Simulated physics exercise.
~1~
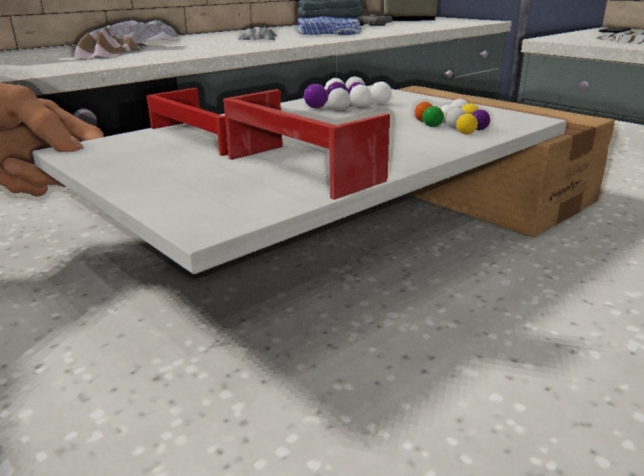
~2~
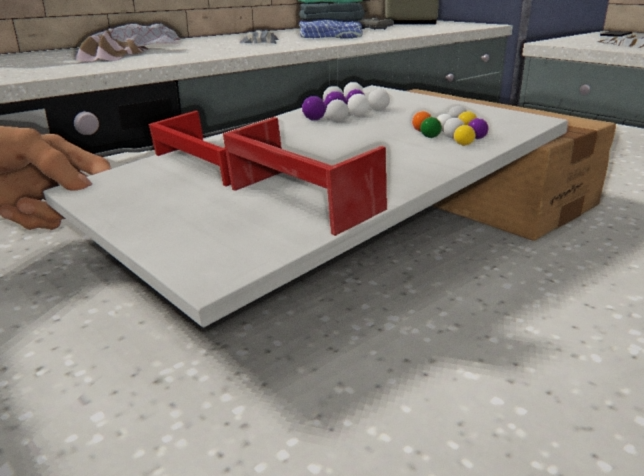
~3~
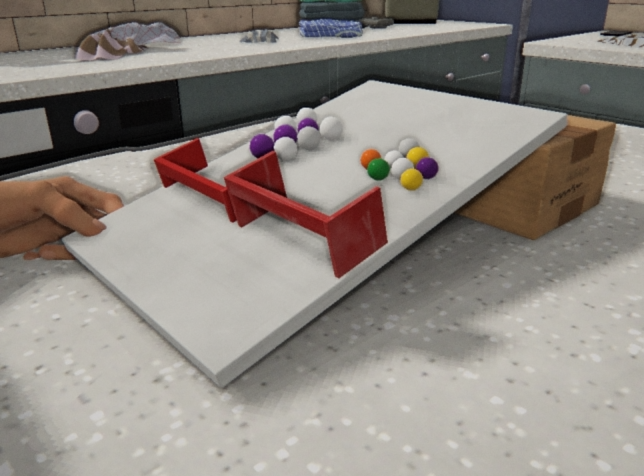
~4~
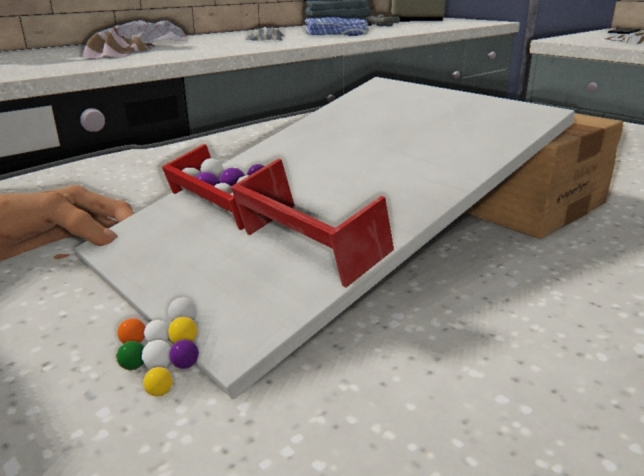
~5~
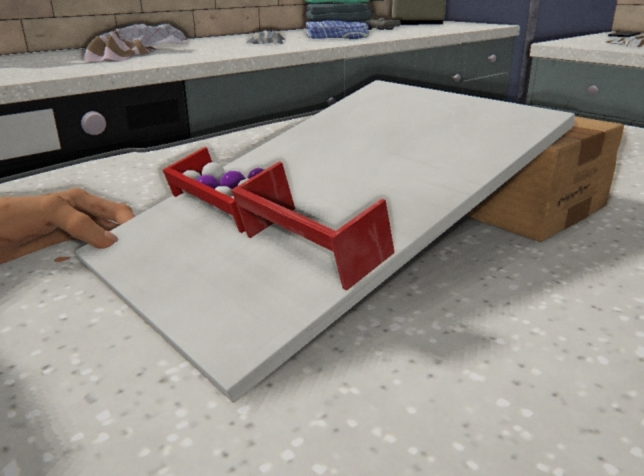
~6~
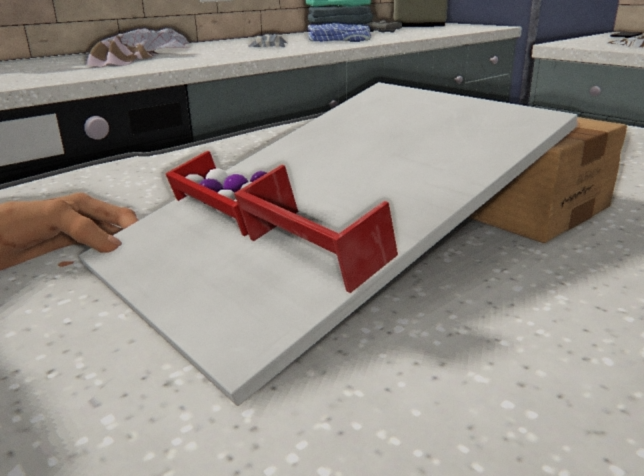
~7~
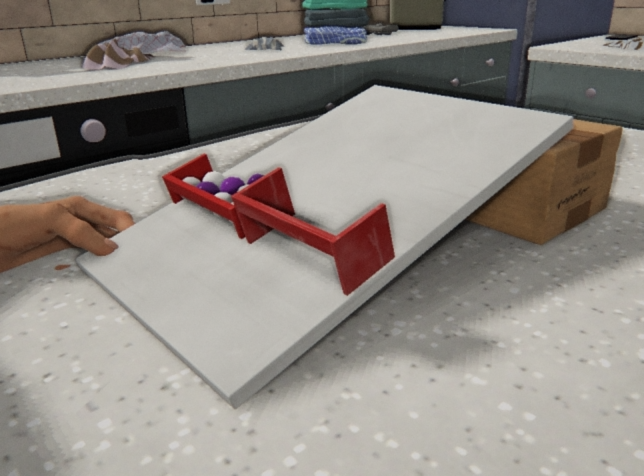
On a speckled kitchen counter, seen from slightly above by a gently swaying camera, a pale board rests against a cardboard box at the right while a hand holds its left end. Two red barriers stand across it, with purple and white balls above the farther one and a mixed-colour cluster above the nearer one. The hand lowers its end, and the board slopes more steeply. Both clusters roll down to the left. The mixed balls pass under the near barrier and off the board, then leave view, while the purple and white ones stay gathered behind the far barrier.
